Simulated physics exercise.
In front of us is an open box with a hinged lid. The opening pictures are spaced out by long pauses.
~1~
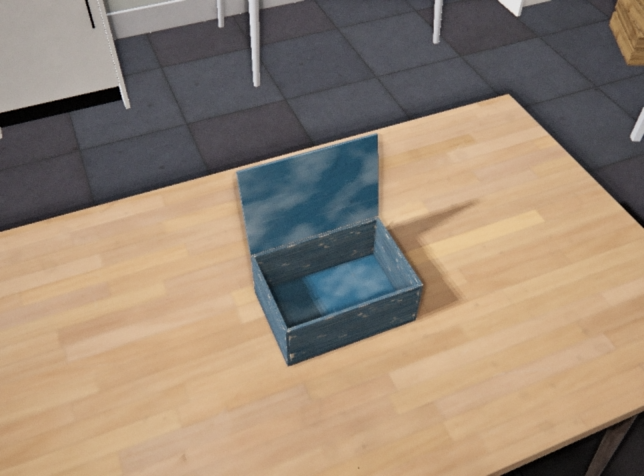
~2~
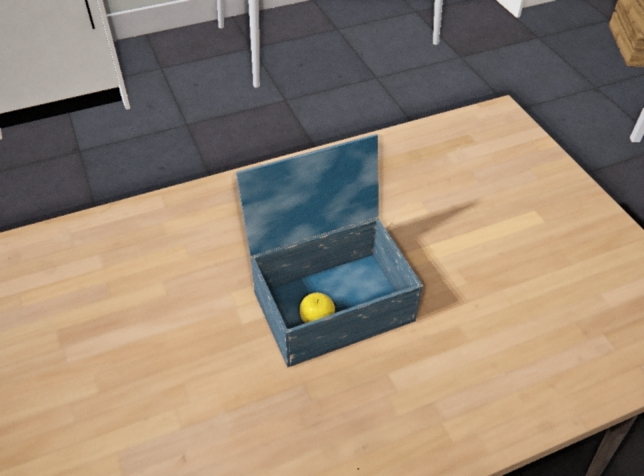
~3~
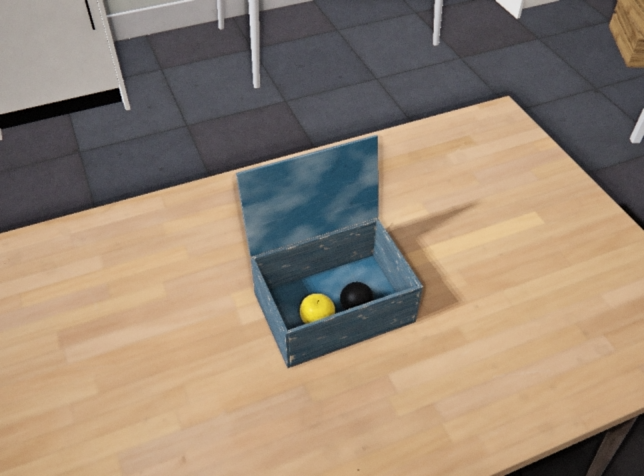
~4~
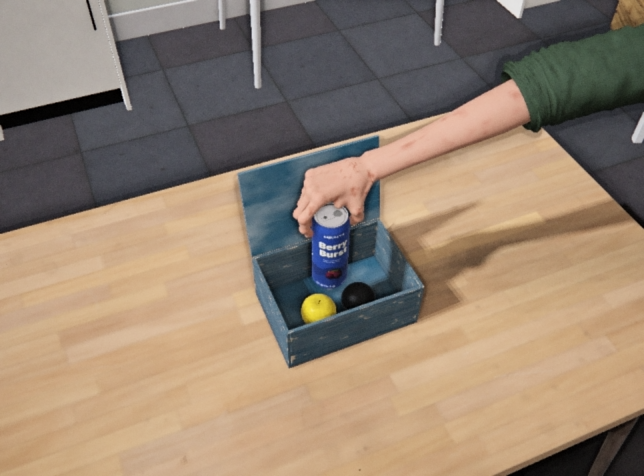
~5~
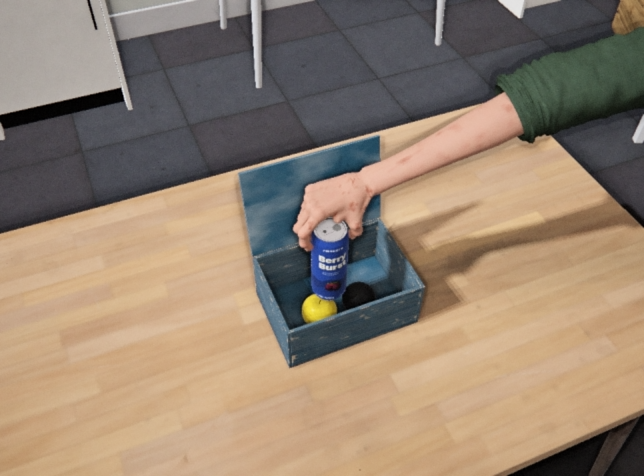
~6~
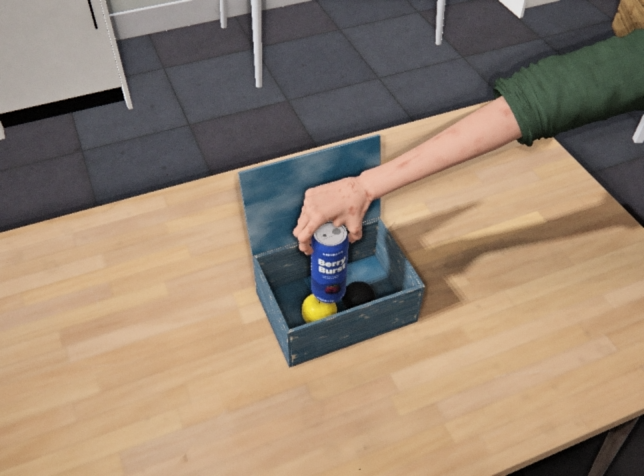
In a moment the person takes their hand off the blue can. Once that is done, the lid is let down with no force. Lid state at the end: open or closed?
I'd say the lid ends up closed there.
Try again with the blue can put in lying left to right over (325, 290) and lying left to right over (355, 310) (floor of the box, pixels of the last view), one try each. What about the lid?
First, it comes fully down; second, it comes fully down.
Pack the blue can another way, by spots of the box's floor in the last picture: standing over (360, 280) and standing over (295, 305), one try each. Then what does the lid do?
First try: The lid stays propped open; second try: The lid stays propped open.
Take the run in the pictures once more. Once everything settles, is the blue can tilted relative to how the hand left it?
At the finish the blue can goes crooked.
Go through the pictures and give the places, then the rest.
In the first frame, the last thing is not in view yet.
In the second frame, the last thing is not in view yet.
In the third frame, the last thing is not in view yet.
The fourth frame shows on its way; blue can (330, 248).
The fifth frame shows on its way; blue can (330, 261).
The sixth frame shows in place under the hand; blue can (329, 265).
Then, 0.40 s past the last view, blue can on its side near (346, 267); yellow apple displaced about its own width.
Then, 1.10 s past the last view, lid starting down; blue can on its side near (337, 273); yellow apple displaced about its own width; black ball displaced a little.
Then, 1.60 s past the last view, lid 53° above the rim; blue can on its side near (337, 274); black ball displaced about its own width; yellow apple displaced a little.
Then, 1.90 s past the last view, lid 18° above the rim; blue can on its side near (337, 274); black ball displaced about its own width; yellow apple displaced a little.
Finally, lid shut; down or leaning hard in the box, blue can; moved from the start, black ball; yellow apple still in place. Final places as the last picture's camera would see them, blue can near (337, 275).
